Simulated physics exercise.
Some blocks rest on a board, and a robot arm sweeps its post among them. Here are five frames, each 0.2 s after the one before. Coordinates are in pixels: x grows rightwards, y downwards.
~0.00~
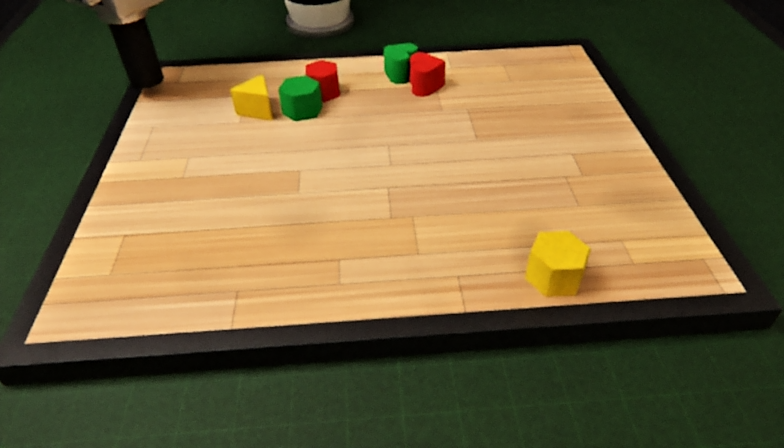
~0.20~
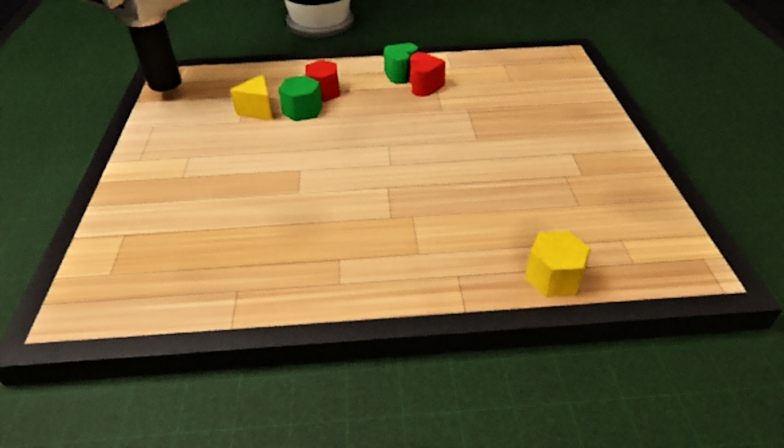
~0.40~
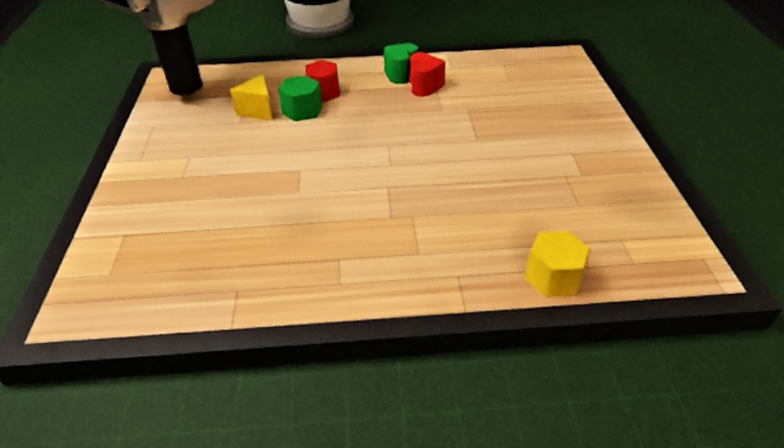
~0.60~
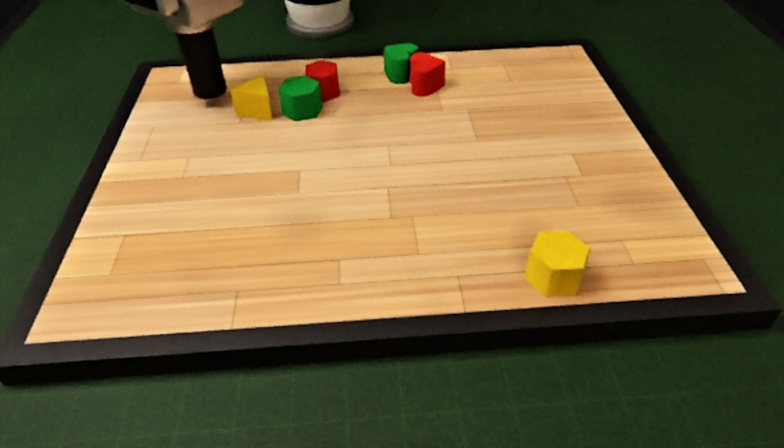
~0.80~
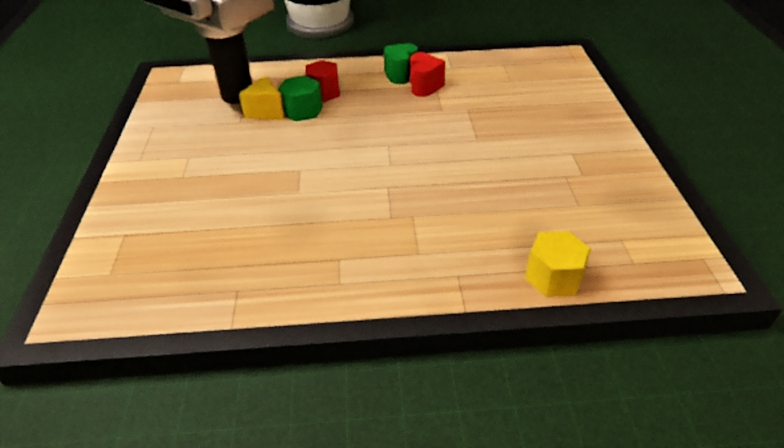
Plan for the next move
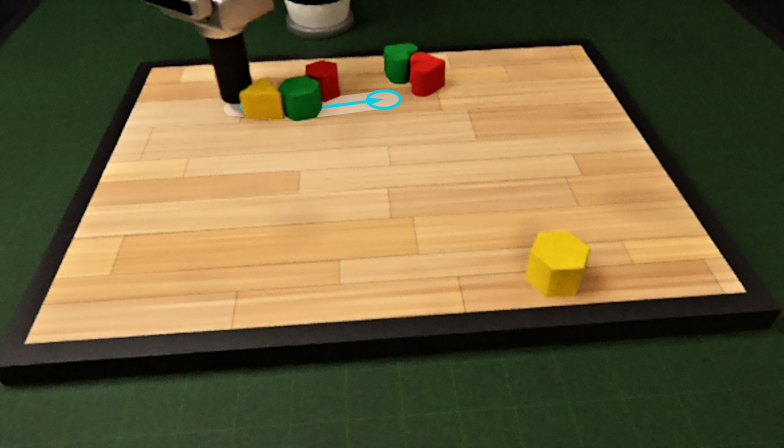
A robot arm slid its black post rightward along the far left part of the wooden board until it nudged the yellow triangle toward the green hexagonal block, while the other blocks stayed still.
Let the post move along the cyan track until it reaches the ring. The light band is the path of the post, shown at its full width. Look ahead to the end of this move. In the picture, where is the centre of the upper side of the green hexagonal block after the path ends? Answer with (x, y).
Somewhere near (387, 93).
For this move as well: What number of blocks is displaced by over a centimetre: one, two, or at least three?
3 or more.
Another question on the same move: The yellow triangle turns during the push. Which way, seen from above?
It is turned clockwise.
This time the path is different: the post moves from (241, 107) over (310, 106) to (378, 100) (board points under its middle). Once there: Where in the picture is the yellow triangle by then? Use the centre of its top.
Pixel (302, 98).
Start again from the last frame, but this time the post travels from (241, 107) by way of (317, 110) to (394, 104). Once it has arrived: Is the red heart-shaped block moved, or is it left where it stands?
The answer is that it remains undisturbed.
Drawn move, from (241, 107) by way of (288, 110) and (336, 105) to (384, 99).
The first path, step by step. One third of the way, post at (286, 99); yellow triangle at (302, 96); green hexagonal block at (333, 87), turned 45° anticlockwise.
Two thirds of the way, post at (335, 94); yellow triangle at (313, 100), turned 40° clockwise; green hexagonal block at (364, 89), turned 45° anticlockwise; red hexagonal block at (330, 64), turned 30° anticlockwise.
At the end, post at (383, 88); yellow triangle at (313, 100), turned 40° clockwise; green hexagonal block at (387, 93); red hexagonal block at (330, 64), turned 35° anticlockwise; red heart-shaped block still.
